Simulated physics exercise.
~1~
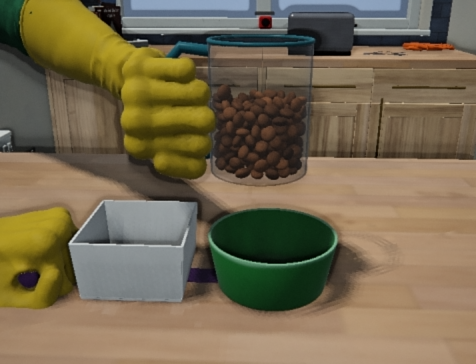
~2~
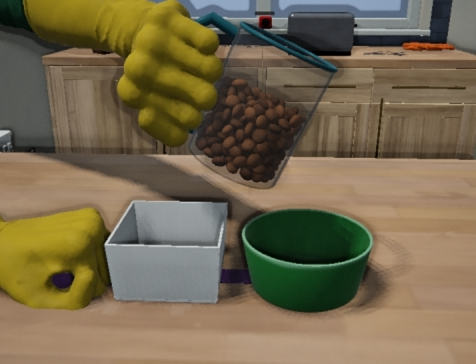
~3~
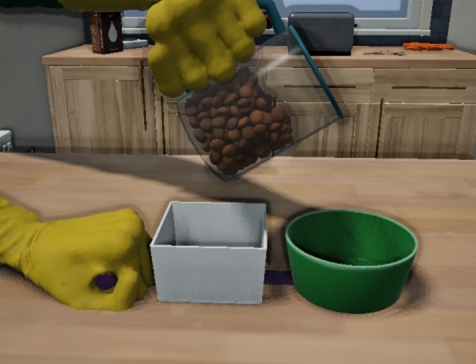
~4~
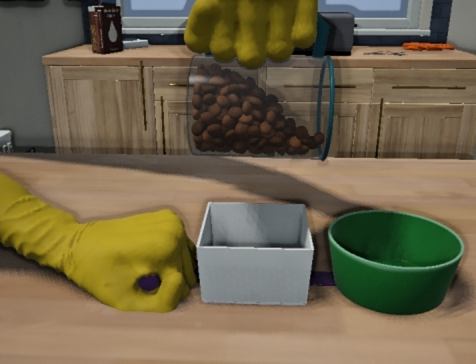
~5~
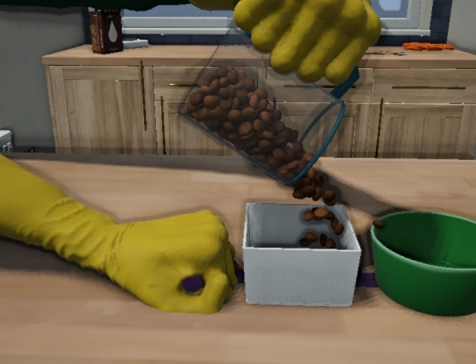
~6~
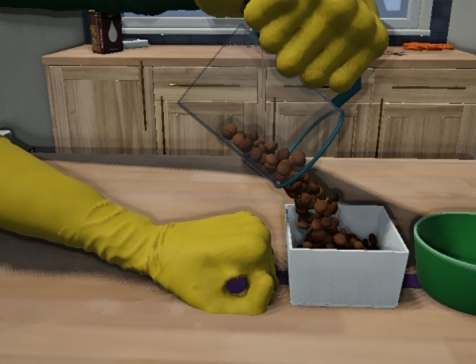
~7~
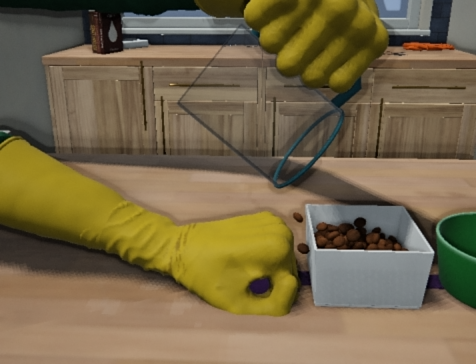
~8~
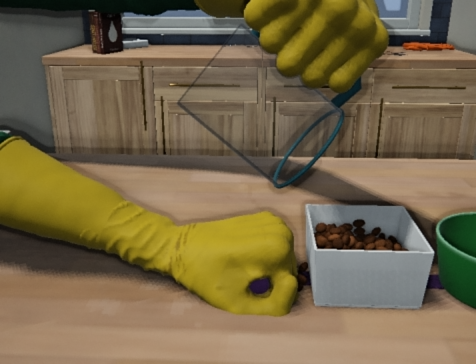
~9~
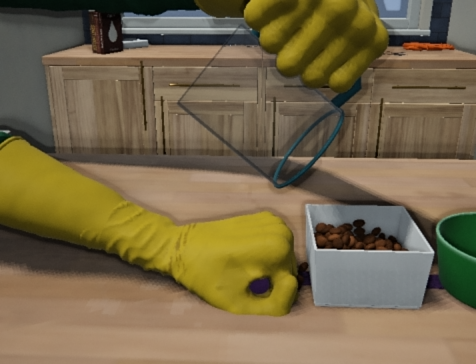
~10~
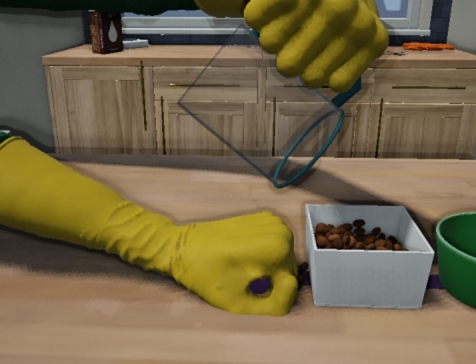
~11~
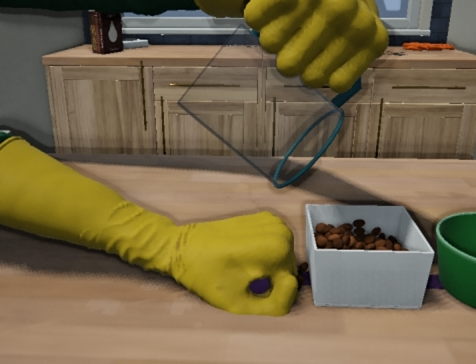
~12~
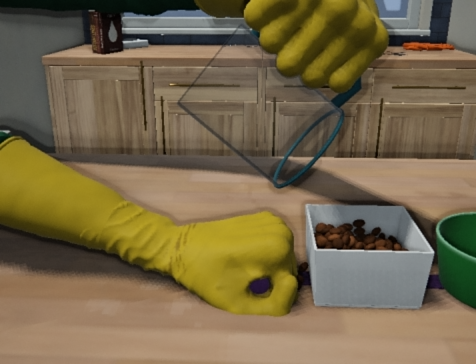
A yellow-gloved hand holds a clear cup of brown kibble above a wooden table in a kitchen, seen from the front, with wooden cabinets behind. Below, a second gloved hand at the left moves a white square tin and a round green dish, joined by a purple strip, to the right. As they slide, the cup tips over further and further until the kibble pours from its rim into the white tin. A few bits spill beside the tin as the cup empties. The dishes stop, and nearly all the kibble rests in the white tin, with the empty cup held upside down.
